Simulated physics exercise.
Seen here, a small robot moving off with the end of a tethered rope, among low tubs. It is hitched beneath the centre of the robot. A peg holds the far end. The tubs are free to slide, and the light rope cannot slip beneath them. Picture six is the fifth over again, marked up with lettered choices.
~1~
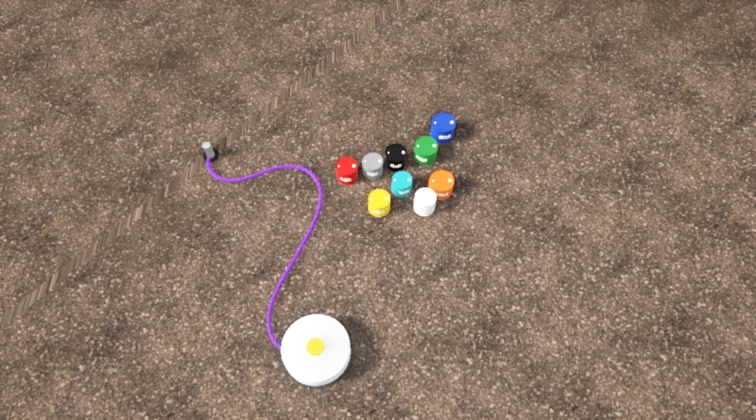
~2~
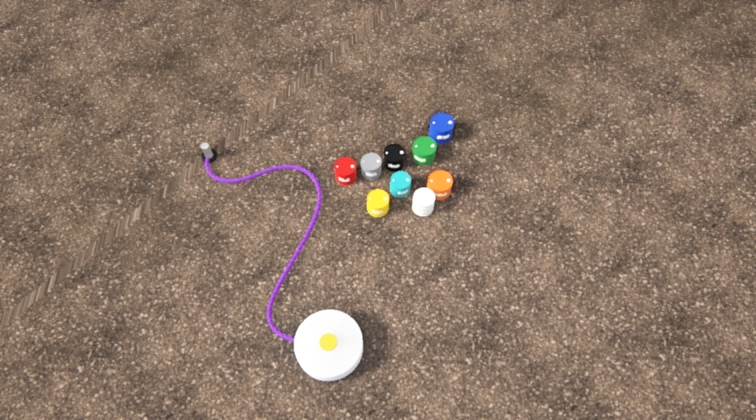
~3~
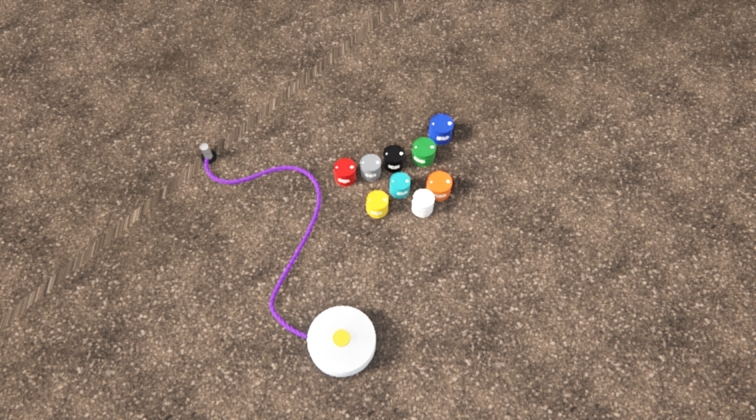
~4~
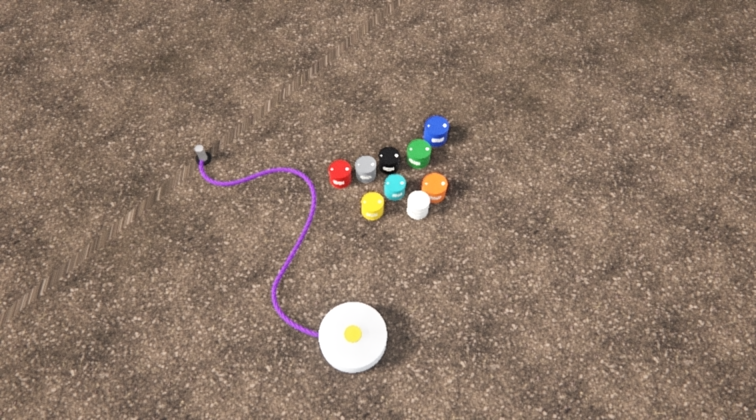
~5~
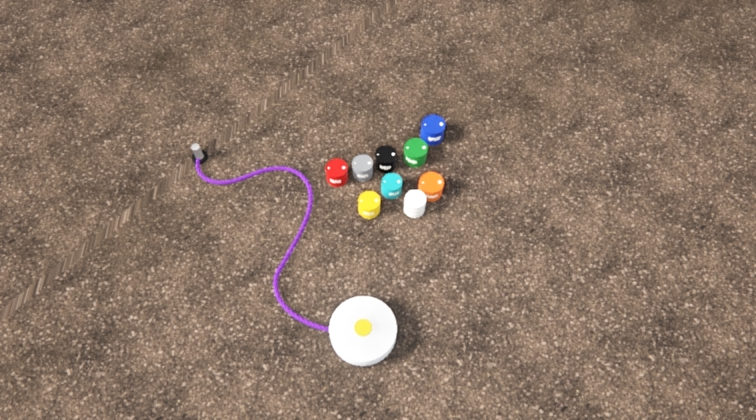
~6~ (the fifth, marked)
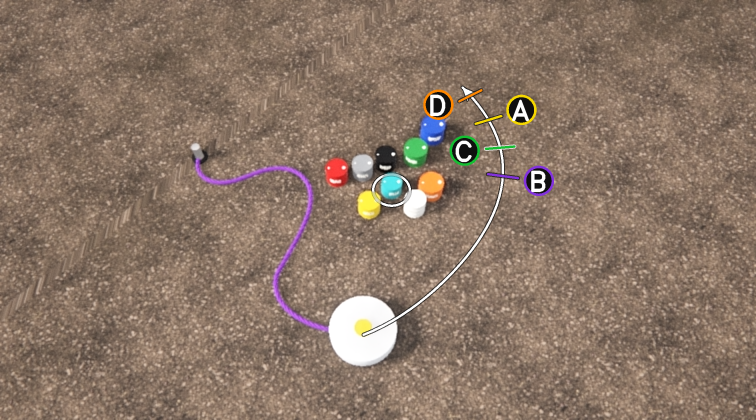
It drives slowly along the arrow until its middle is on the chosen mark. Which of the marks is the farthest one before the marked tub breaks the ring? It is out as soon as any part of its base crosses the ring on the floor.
It can go as far as A.
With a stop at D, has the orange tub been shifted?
Yes.
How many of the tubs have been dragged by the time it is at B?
The count is none.
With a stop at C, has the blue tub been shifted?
No.
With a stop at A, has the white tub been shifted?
Yes.
On the copy, A at (489, 120); B at (503, 176); C at (500, 148); D at (470, 96); the ring at (392, 190); the route from (363, 335) via (494, 213) to (463, 87).
On A. First, robot (456, 266); turquoise tub (392, 186).
Then, robot (503, 184); turquoise tub (392, 186).
Finally, robot (490, 114); orange tub (427, 173); turquoise tub (390, 184); white tub (411, 185); yellow tub (370, 188); the turquoise tub is still in its ring.
By contrast, B is safe but short; C is safe but short; D drags the ringed tub to (388, 177).
